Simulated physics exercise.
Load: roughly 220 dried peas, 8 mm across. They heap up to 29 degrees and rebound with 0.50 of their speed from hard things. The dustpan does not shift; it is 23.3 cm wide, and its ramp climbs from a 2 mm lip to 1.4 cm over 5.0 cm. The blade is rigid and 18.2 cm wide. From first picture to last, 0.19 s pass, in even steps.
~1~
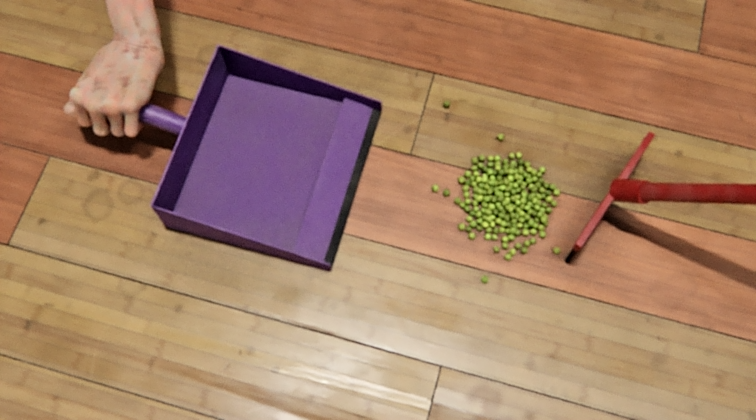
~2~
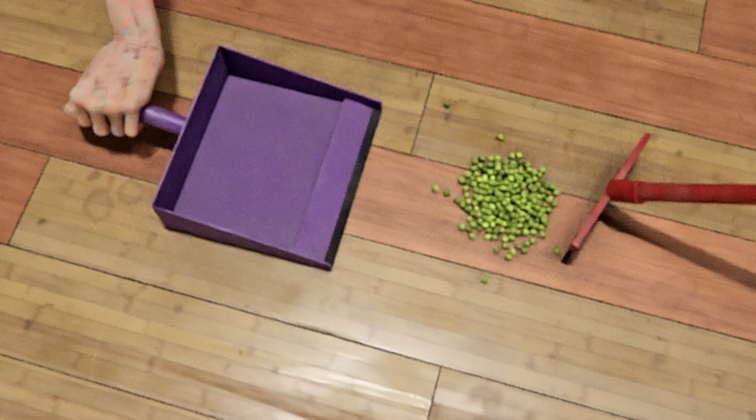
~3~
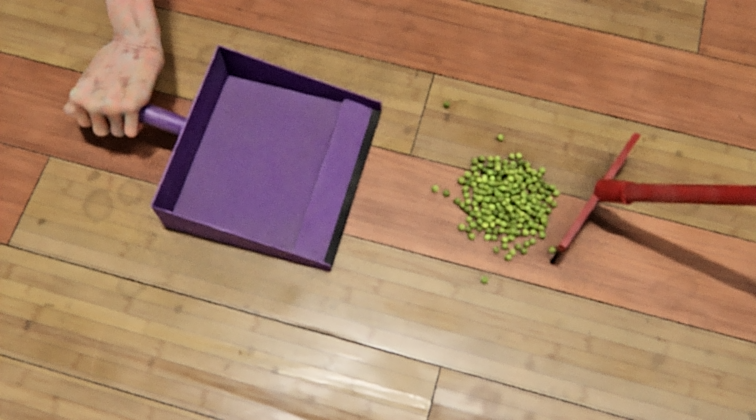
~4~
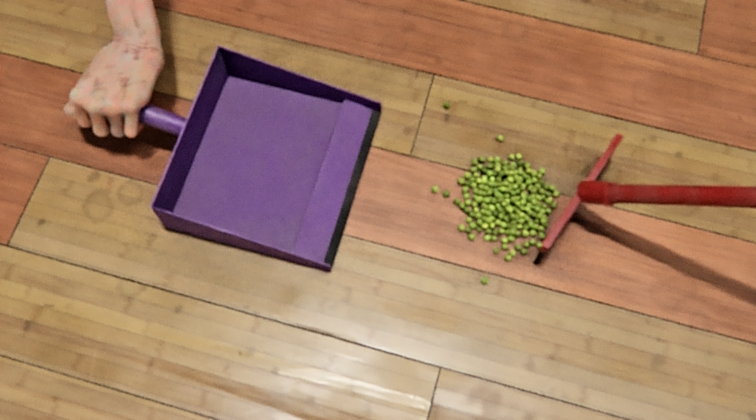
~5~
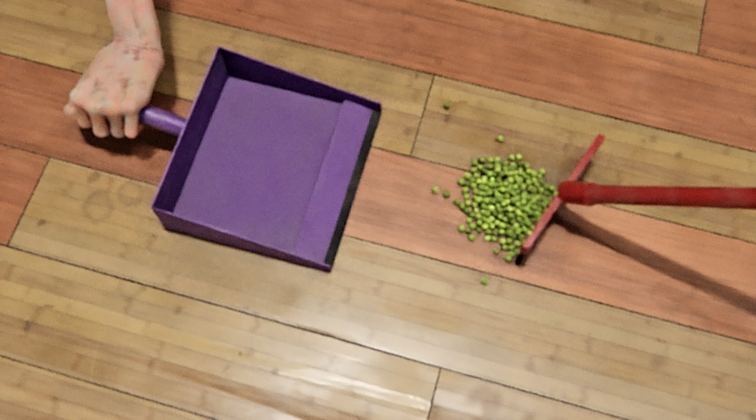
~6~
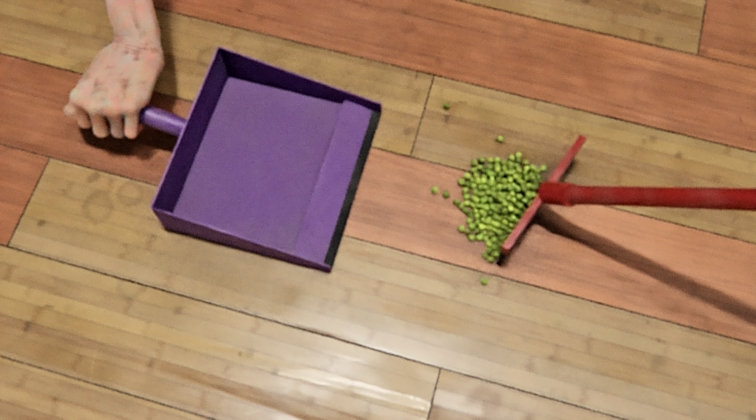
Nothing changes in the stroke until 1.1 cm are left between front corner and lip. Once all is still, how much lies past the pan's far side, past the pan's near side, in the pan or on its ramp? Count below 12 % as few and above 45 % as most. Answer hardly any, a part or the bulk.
Far side: A part, near side: Hardly any, pan: Hardly any.
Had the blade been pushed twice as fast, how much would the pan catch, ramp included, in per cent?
Then about 35 per cent.
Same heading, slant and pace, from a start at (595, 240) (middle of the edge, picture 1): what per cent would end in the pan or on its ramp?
About 5 per cent.
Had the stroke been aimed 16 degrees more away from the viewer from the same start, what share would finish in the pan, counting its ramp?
In that case some 20 per cent.
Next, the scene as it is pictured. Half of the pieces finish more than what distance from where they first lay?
Roughly 16 cm.
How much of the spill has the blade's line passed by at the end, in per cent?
Roughly 15 per cent.
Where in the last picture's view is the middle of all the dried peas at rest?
At about (383, 154).
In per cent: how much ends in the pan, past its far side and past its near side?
Far side 25, near side 0, pan 10.
Then, 0.17 s after the last picture, middle of the blade 13 cm from the lip; 0 % over the lip, far side 10 %, near side 0 %.
Then, 0.29 s after the last picture, middle of the blade 7 cm from the lip; 0 % over the lip, far side 15 %, near side 0 %.
Then, 0.53 s after the last picture, middle of the blade 4 cm from the lip; 10 % over the lip, far side 25 %, near side 0 %.
In the end, far side 25 %, near side 0 %, pan 10 %, in front of the lip or behind the blade 70 %.
